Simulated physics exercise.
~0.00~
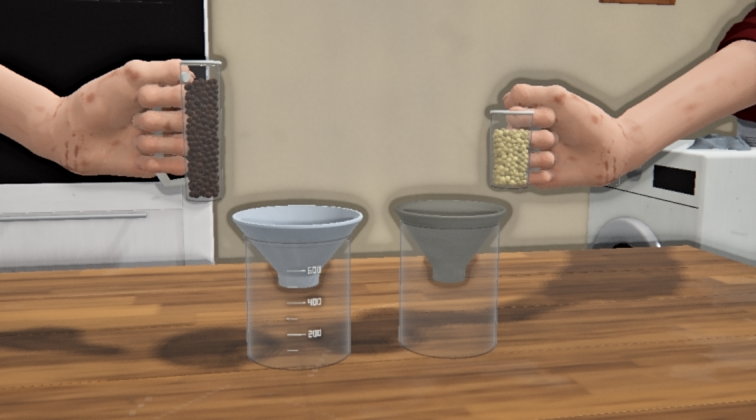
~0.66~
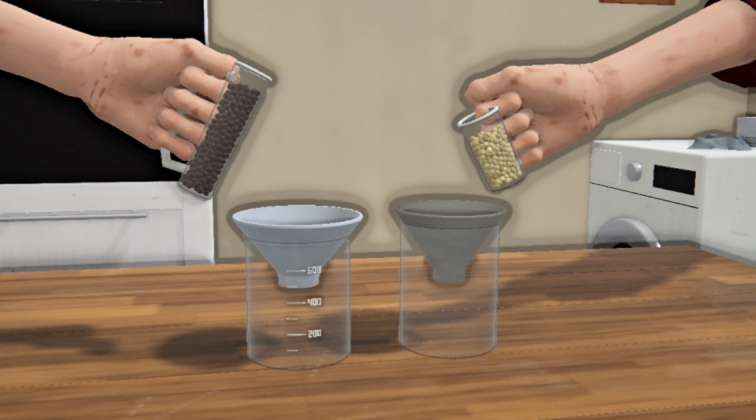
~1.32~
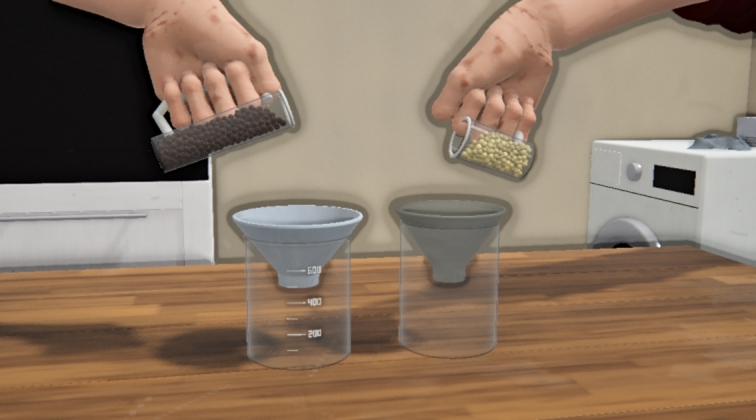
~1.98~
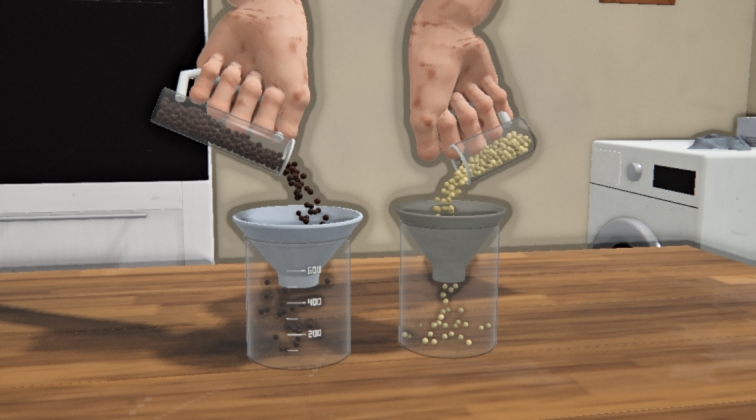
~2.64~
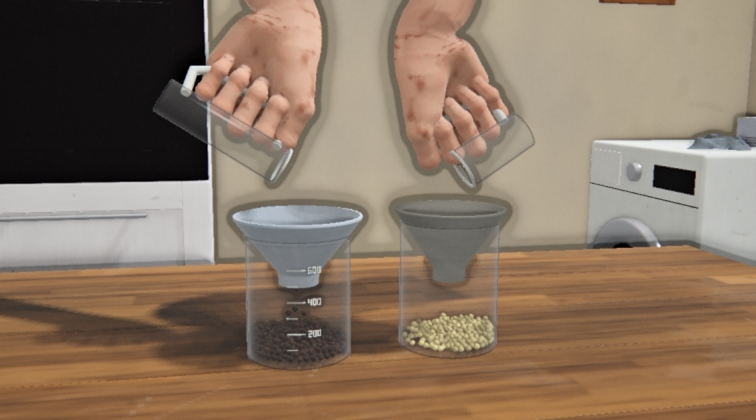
In this clip, two hands tilt a clear cup of dark beads on the left and one of pale yellow beads on the right, pouring them through funnels into clear jars on a wooden table, until both cups are empty and the beads lie in the jars.
